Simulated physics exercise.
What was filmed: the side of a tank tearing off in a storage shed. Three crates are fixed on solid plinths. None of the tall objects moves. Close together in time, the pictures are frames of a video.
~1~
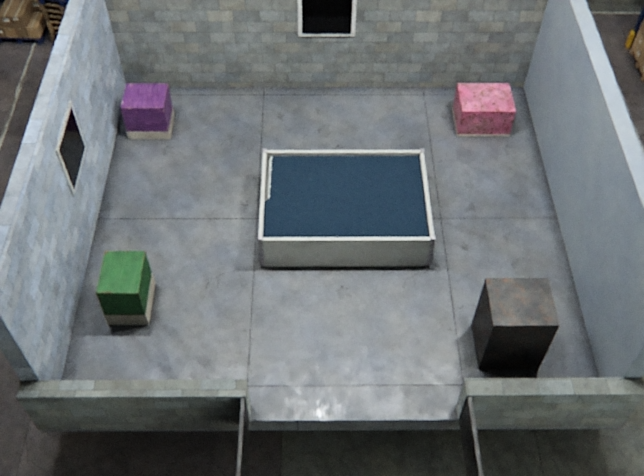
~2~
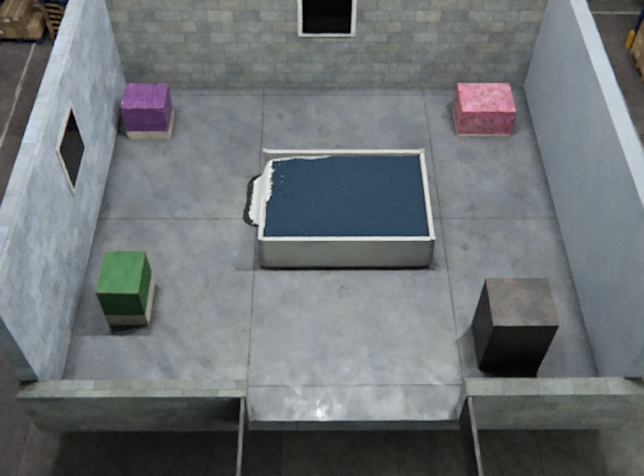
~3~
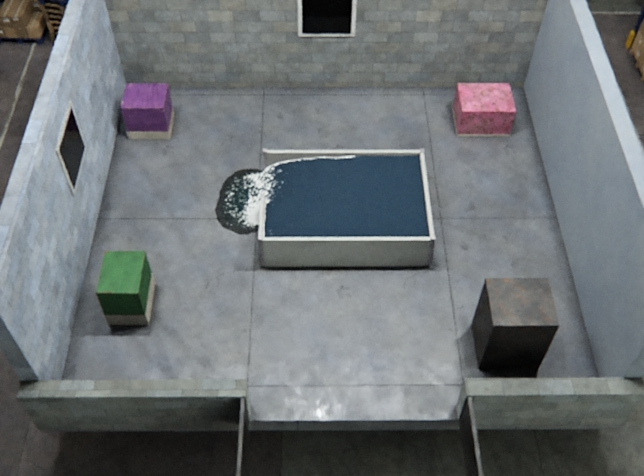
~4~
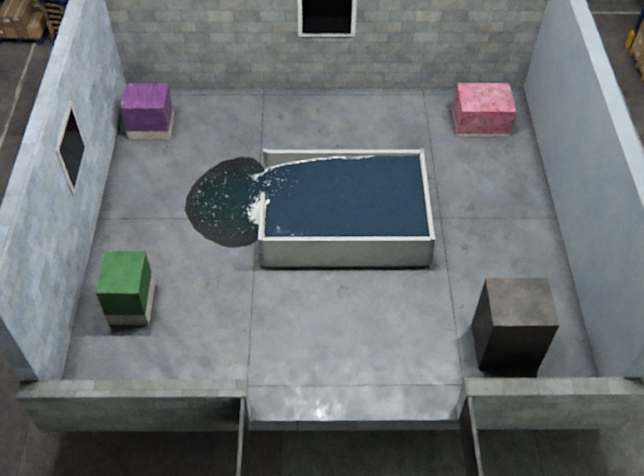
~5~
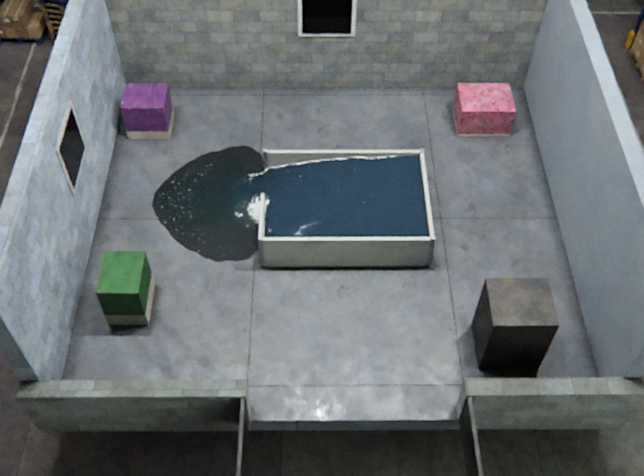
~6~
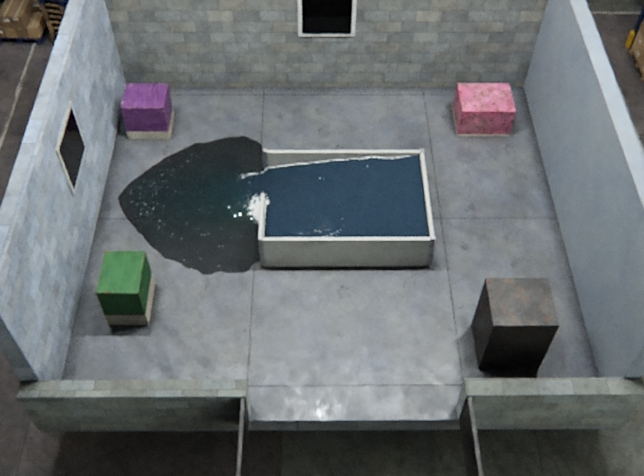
Dark blue water pours through the open left side of a pale rectangular tank in the middle of a grey-floored, walled shed, seen from high above by a still camera. A purple block and a green one stand at left, a pink one and a dark brown one at right. White foam churns at the gap as a dark puddle spreads leftward across the floor, widening to a blunt point.
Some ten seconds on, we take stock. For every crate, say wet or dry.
In the end the purple crate is going to be reached by the water. The green crate is going to stay clear of the water. The pink crate is going to be reached by the water.
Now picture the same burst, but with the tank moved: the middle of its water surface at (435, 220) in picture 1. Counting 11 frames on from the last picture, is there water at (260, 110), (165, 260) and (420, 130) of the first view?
The first spot is inundated, the second inundated, and the third not reached.
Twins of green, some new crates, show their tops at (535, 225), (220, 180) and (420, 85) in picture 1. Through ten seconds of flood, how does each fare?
So, in the order given: Untouched, flooded, untouched.
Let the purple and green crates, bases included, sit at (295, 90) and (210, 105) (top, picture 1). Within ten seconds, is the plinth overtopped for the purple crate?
Then: The purple one keeps dry.
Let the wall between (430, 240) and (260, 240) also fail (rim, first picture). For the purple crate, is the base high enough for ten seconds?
Looking at it, the purple crate is left untouched.
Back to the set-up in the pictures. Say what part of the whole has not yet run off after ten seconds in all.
I make it 98 per cent.
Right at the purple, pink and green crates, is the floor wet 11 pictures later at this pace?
Crate by crate, purple got wet, pink remains dry, green got wet.
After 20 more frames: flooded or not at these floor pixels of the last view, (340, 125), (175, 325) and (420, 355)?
First spot clear, second spot swamped, third spot clear.
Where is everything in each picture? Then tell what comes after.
The first frame shows the water tank at (345, 196) is whole and still.
In the second frame, water pours out at (267, 191) and has run to (257, 223).
In the third frame, the front is at (224, 220), out from the gap at (267, 192).
In the fourth frame, water pours out at (267, 193) and has run to (192, 212).
In the fifth frame, the front is at (159, 209), out from the gap at (267, 193).
In the sixth frame, the front is at (130, 193), out from the gap at (267, 193).
A moment on, water covers 20 % of the floor; the purple crate water round its plinth, the green crate water round its plinth, the pink crate not reached.
Next, water covers 25 % of the floor; the purple crate water round its plinth, the green crate water round its plinth, the pink crate not reached.
Then, water covers 30 % of the floor; the purple crate water round its plinth, the green crate water round its plinth, the pink crate not reached.
Later, water covers 65 % of the floor; the purple crate water round its plinth, the green crate water round its plinth, the pink crate water round its plinth.
In the end, water covers 95 % of the floor; the purple crate was topped, the green crate stayed above the water, the pink crate was topped.
